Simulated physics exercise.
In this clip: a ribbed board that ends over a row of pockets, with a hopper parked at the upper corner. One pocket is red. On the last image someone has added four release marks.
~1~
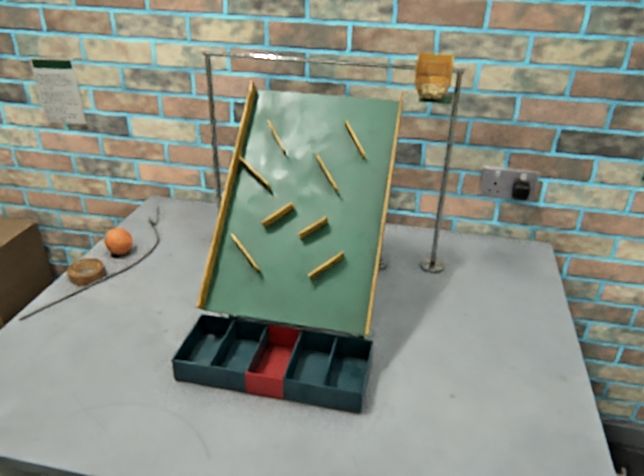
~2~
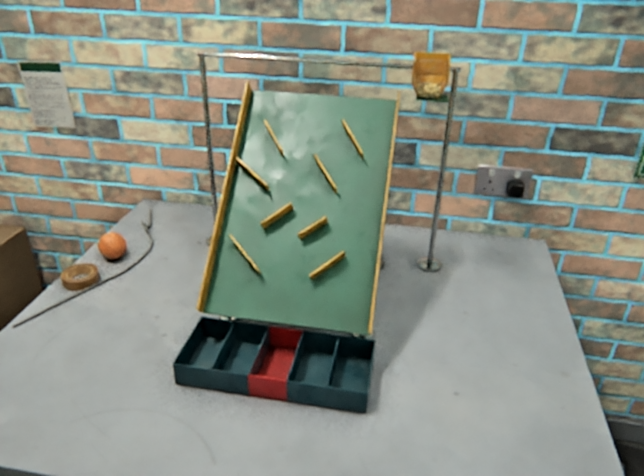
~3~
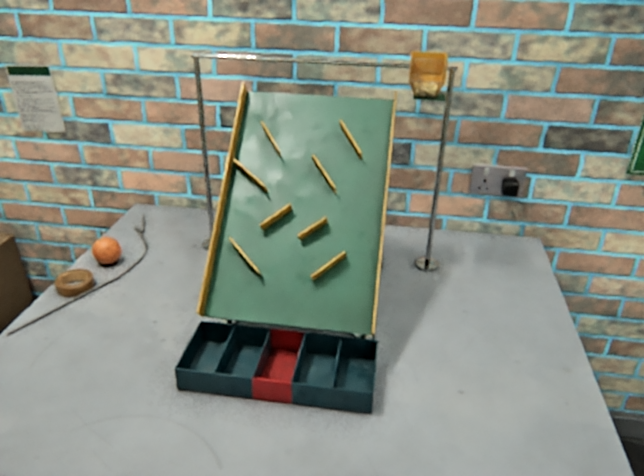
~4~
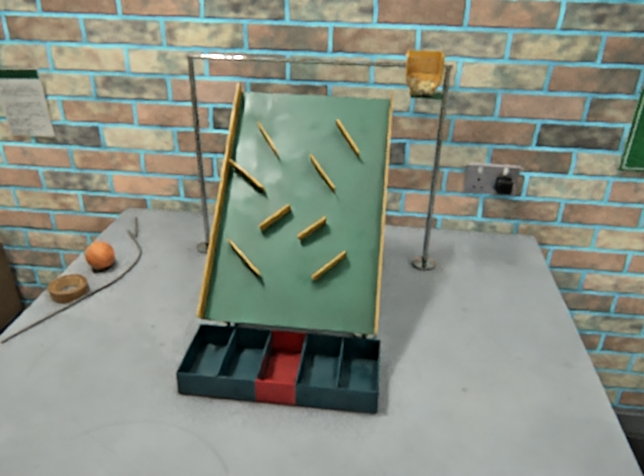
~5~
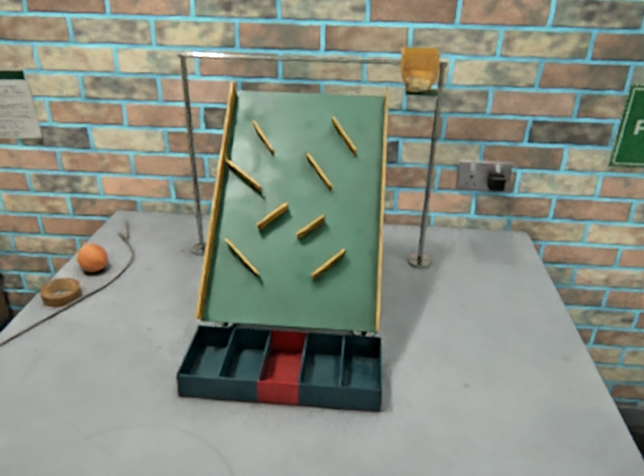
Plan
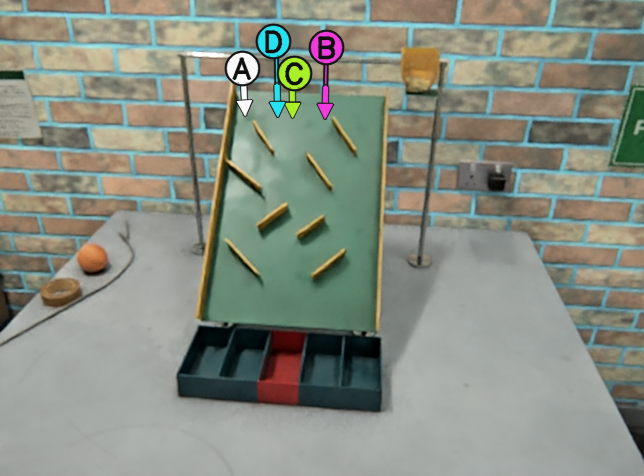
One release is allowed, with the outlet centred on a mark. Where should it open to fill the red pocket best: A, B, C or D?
Take A.
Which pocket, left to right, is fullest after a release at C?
The third.
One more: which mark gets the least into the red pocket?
It is B.
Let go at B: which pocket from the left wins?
The fifth.
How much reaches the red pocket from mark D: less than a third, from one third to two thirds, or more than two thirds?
It is from one third to two thirds.
On the marked copy, mark A meets the board at (244, 110); mark B meets the board at (325, 113); mark C meets the board at (292, 112); mark D meets the board at (277, 111).
With A, the larger part in the red pocket, about a tenth in other pockets, just a few held on the board.
With B, about a tenth in the red pocket, the larger part in other pockets, about a tenth outside the box.
With C, roughly two thirds in the red pocket, roughly a third in other pockets, just a few outside the box.
With D, roughly half in the red pocket, roughly half in other pockets.
